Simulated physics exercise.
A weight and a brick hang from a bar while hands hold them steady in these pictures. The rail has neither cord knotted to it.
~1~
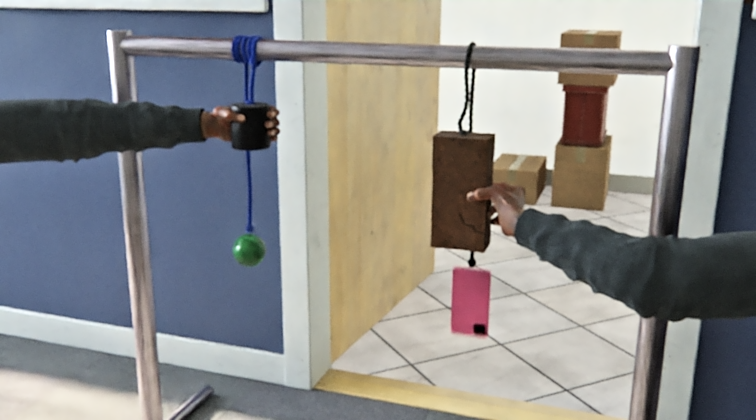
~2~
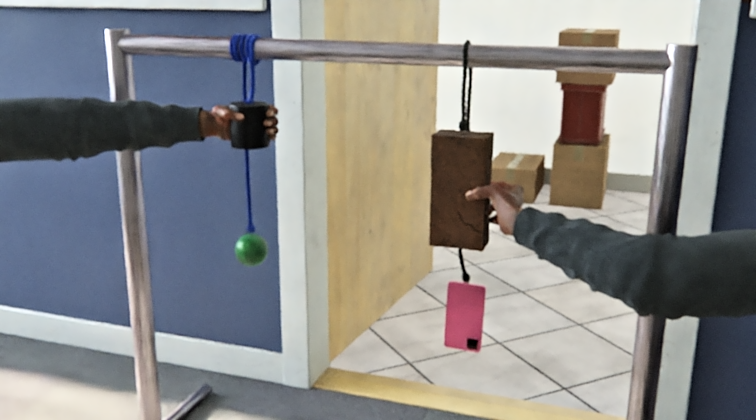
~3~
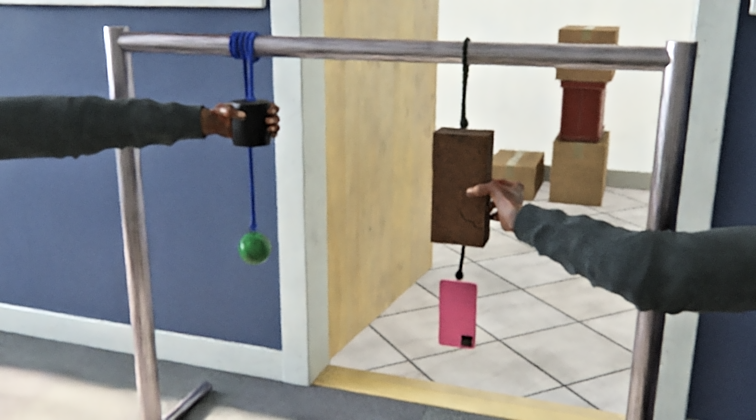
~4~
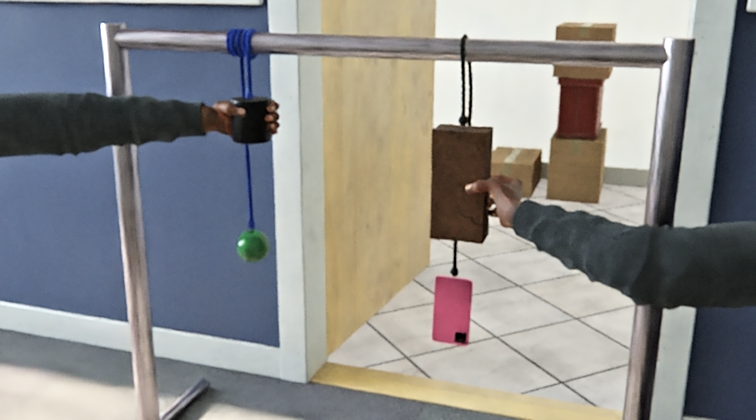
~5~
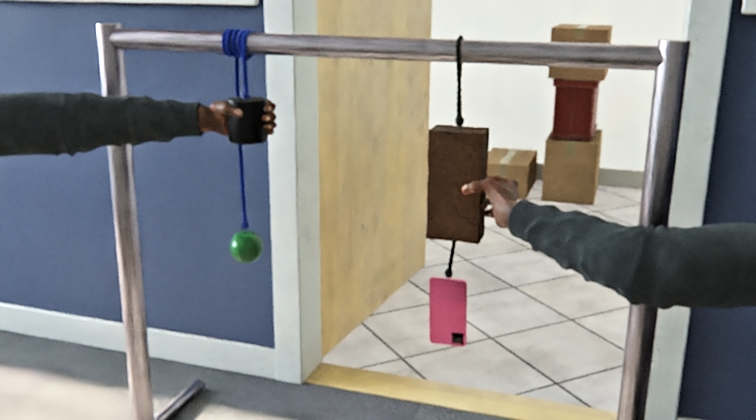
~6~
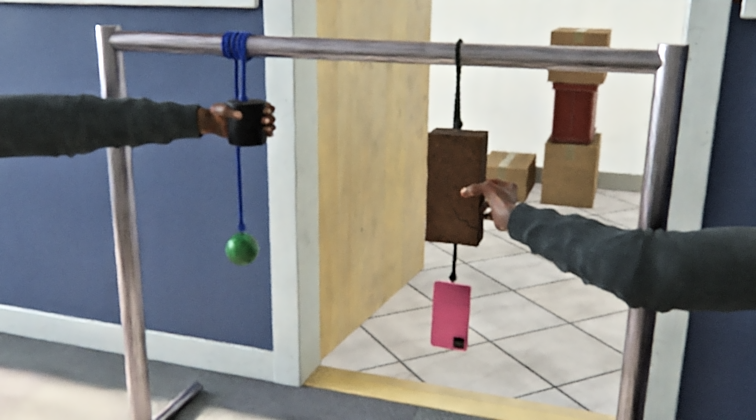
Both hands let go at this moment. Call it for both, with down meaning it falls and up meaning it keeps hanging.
Weight - up; brick - down.
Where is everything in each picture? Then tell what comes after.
Weight (251, 126); brick (462, 191); left apple (250, 250); right phone (471, 302), in the first picture.
Weight (249, 125); brick (461, 190), in the second picture.
Weight (251, 123); brick (462, 187), in the third picture.
Weight (251, 120); brick (461, 183), in the fourth picture.
Weight (248, 120); brick (457, 184), in the fifth picture.
Weight (247, 122); brick (456, 187); left cord wound several times round the rail; right cord only laid over the rail, in the sixth picture.
Then, 0.46 s after the last picture, weight hanging near (245, 127); brick on the floor.
Then, 0.78 s after the last picture, weight hanging near (245, 128); brick on the floor.
At rest, weight hanging near (244, 126); brick on the floor. The weight keeps its height and the brick runs down to the floor.
